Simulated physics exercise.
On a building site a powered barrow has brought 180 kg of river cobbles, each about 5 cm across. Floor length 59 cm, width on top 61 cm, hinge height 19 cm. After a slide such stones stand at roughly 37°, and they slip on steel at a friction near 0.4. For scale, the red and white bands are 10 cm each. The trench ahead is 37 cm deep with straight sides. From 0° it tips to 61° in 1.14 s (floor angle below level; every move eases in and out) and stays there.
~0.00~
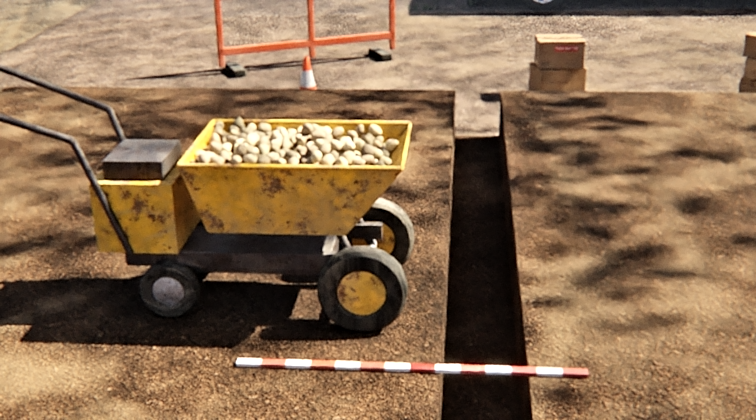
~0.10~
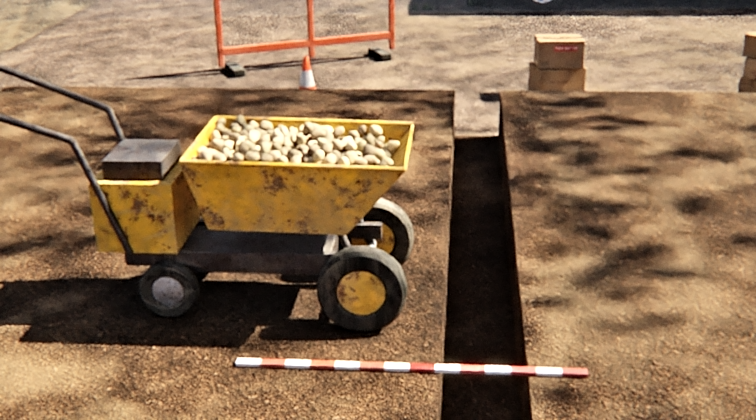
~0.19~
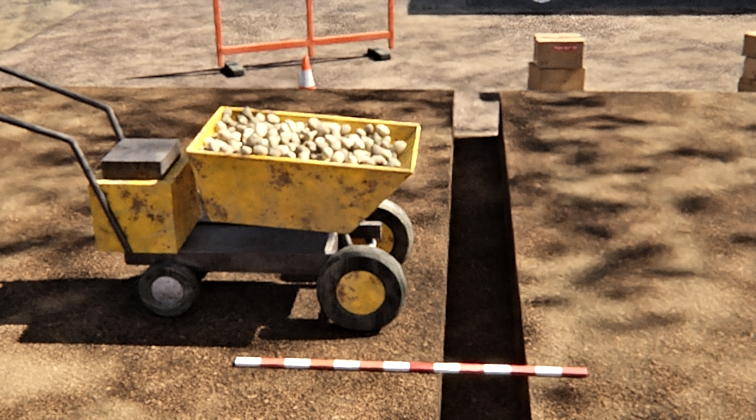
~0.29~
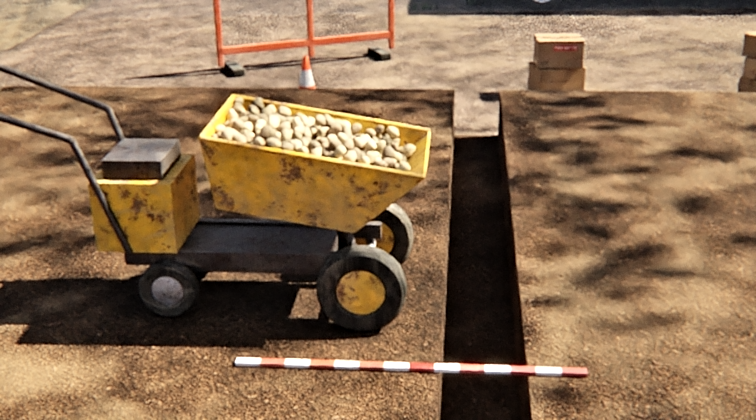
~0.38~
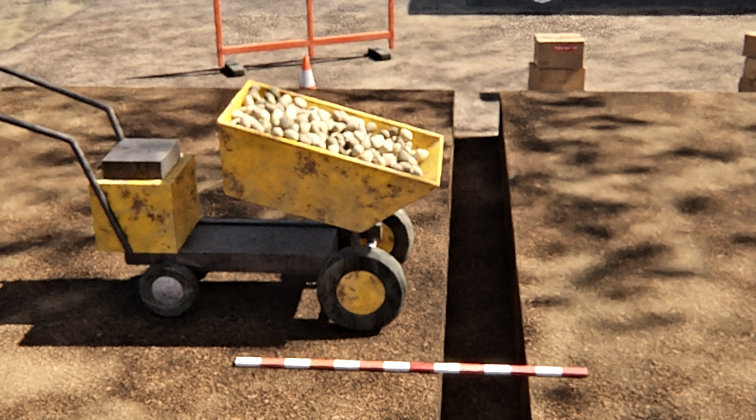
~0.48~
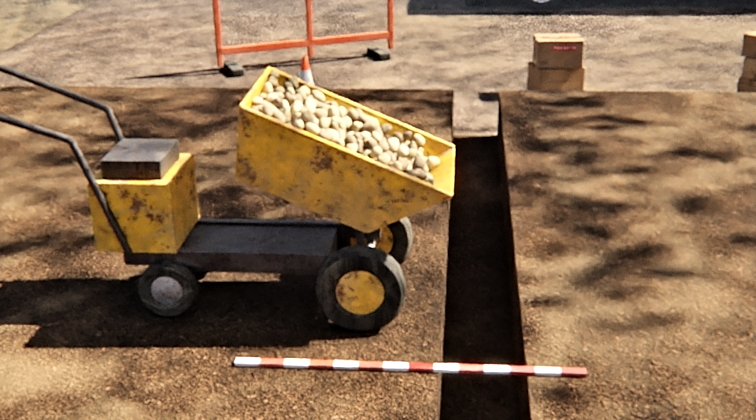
A yellow powered barrow steadily tilts its tray of pale cobbles toward the trench.
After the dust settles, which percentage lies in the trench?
About 33 per cent.
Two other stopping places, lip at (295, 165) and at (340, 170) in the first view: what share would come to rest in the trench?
About 60 and 70 per cent.
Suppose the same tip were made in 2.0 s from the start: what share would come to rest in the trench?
In that case some 35 per cent.
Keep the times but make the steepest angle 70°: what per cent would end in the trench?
It would be near 35 per cent.
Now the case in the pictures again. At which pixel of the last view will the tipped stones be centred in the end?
Near (546, 299).
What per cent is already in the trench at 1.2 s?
About 5 per cent by then.
After 0.9 s the floor is at 52°; 100 % in the tray; the foremost stones are at (485, 216).
After 1.2 s the floor is at 61°; 77 % in the tray, 5 % in the trench, 18 % past the trench; the foremost stones are at (588, 302).
After 1.6 s the floor is at 61°; 49 % in the tray, 7 % in the trench, 44 % past the trench; the foremost stones are at (711, 309).
After 3.5 s the floor is at 61°; 19 % in the tray, 33 % in the trench, 48 % past the trench; the foremost stones are past the picture's edge.
